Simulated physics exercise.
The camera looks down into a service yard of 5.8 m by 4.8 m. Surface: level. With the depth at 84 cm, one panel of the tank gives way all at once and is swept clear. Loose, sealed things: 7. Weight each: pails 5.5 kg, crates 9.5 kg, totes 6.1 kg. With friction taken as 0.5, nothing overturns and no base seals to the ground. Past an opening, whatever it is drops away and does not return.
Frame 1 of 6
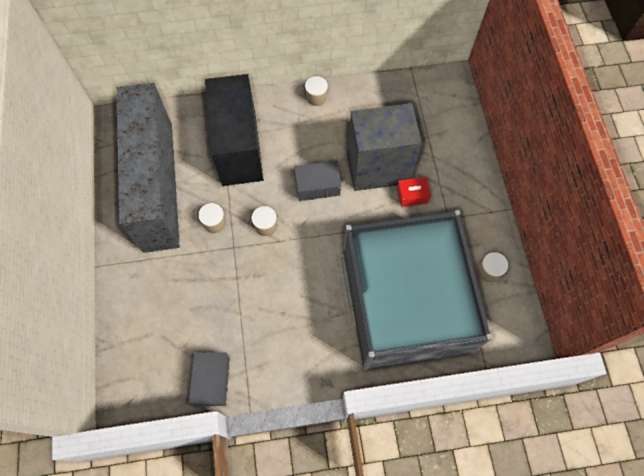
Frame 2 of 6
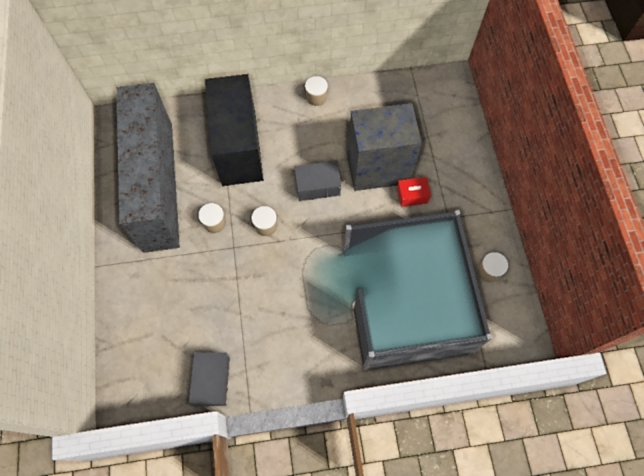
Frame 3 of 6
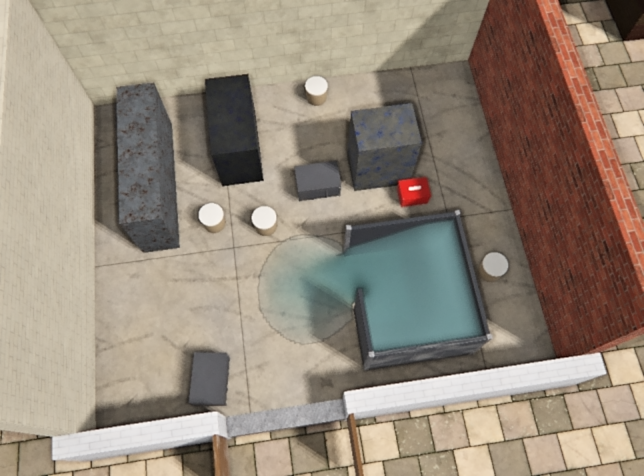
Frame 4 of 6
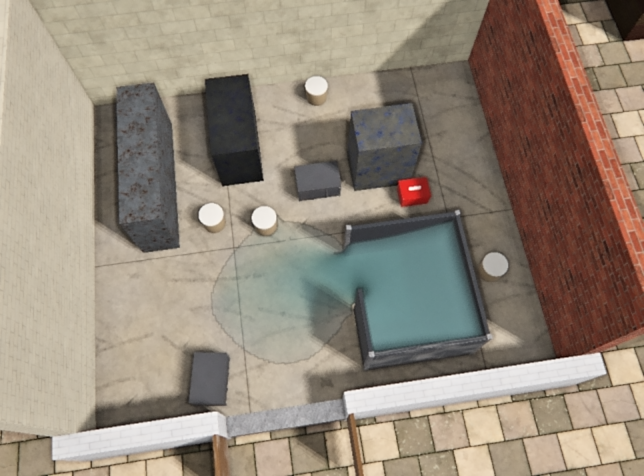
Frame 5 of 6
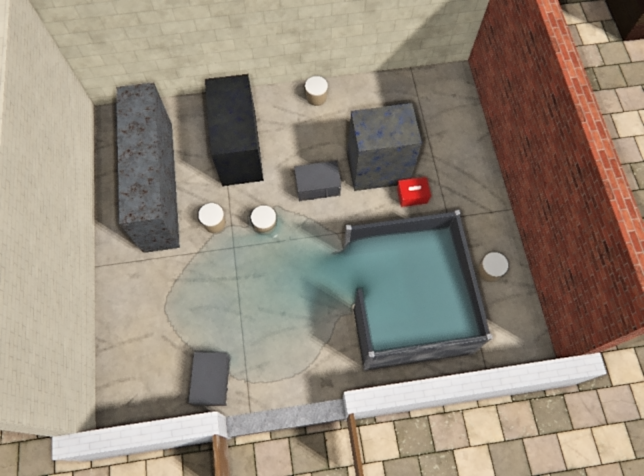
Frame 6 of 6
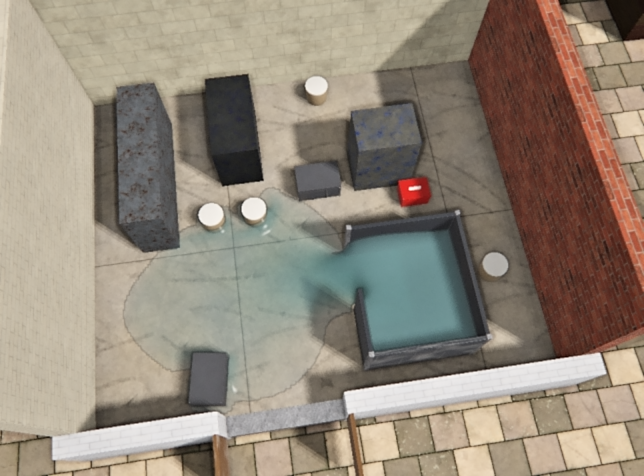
Teal water fills a square, dark-walled tank on the right of a paved yard, seen from high above by a still camera. Tall dark blocks stand at the upper left, with pale-topped cylinders, a small red tote and a speckled block nearer the brick wall. The tank's left side opens and water fans leftward across the paving, reaching the paired cylinders and lower grey block, and the right-hand cylinder of the pair shifts slightly left.
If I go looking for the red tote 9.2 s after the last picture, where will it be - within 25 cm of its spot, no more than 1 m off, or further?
You'll find it within 25 cm of its spot.
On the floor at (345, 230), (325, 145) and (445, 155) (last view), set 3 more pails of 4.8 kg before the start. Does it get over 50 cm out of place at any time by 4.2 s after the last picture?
Spot by spot, in turn: Falls short, falls short, falls short.
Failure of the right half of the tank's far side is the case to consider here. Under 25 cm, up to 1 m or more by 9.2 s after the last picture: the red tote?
From there, the red tote gets swept far.
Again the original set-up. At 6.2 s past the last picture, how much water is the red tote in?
Close to 0 centimetres.
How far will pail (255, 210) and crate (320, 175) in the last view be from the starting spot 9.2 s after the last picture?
The first ends 200 cm from its start, the second 30 cm.
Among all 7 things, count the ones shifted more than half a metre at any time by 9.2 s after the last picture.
My count gives 3.
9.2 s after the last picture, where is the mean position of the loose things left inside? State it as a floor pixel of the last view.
Centred roughly on (370, 165).
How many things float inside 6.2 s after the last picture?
0.
Then, 1.2 s after the last picture the red tote is near (415, 188), 0.0 m from its start, aground; 0 of 7 are out; 2 afloat.
Then, 3.8 s after the last picture the red tote is near (415, 188), 0.0 m from its start, aground; 0 of 7 are out; 3 afloat.
Then, 6.2 s after the last picture the red tote is near (415, 188), 0.0 m from its start, aground; 1 of 7 are out; 0 afloat.
Then, 9.2 s after the last picture the red tote is near (415, 188), 0.0 m from its start, aground; 1 of 7 are out; 0 afloat.
